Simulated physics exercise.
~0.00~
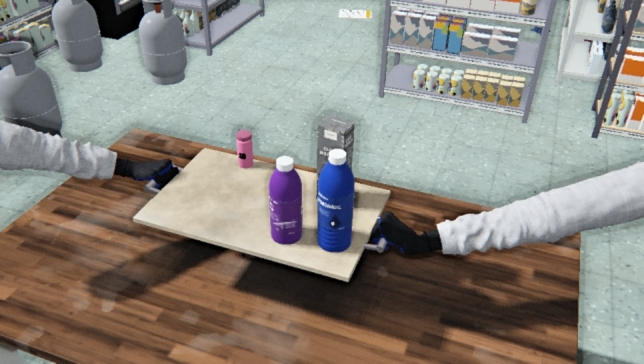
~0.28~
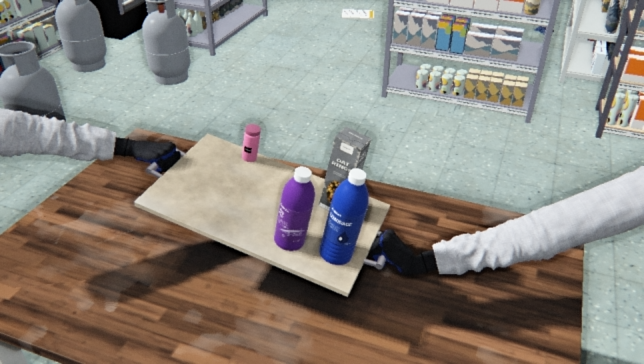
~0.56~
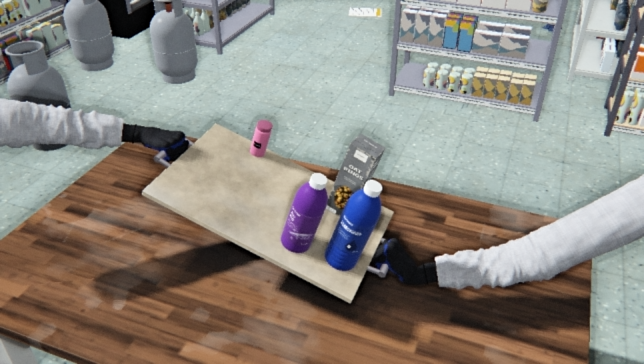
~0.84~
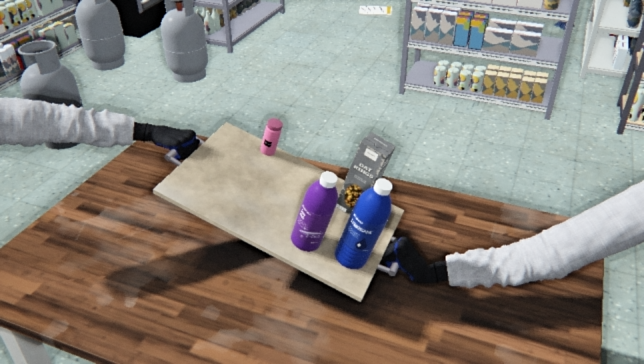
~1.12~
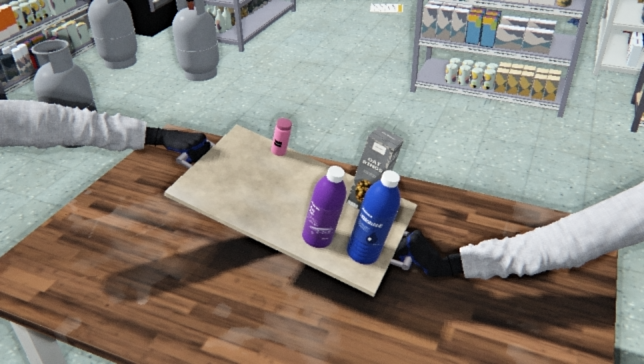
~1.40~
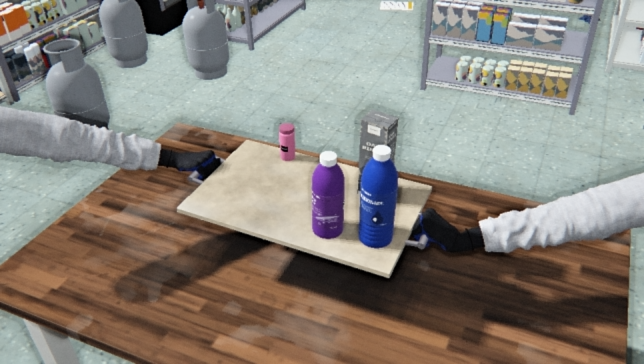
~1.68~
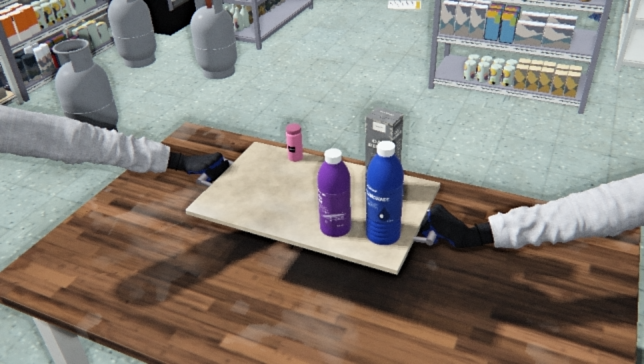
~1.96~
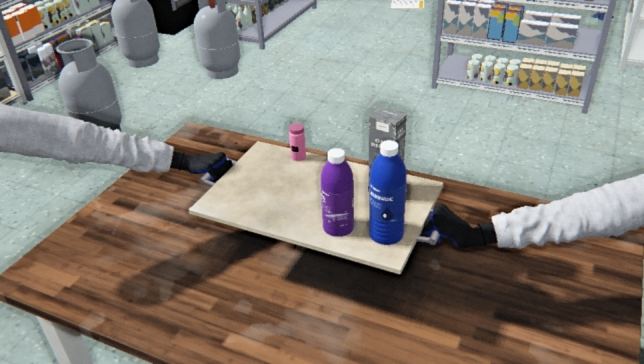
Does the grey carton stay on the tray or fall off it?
The grey carton stays on the tray, standing upright behind the blue bottle once the tray is level again.
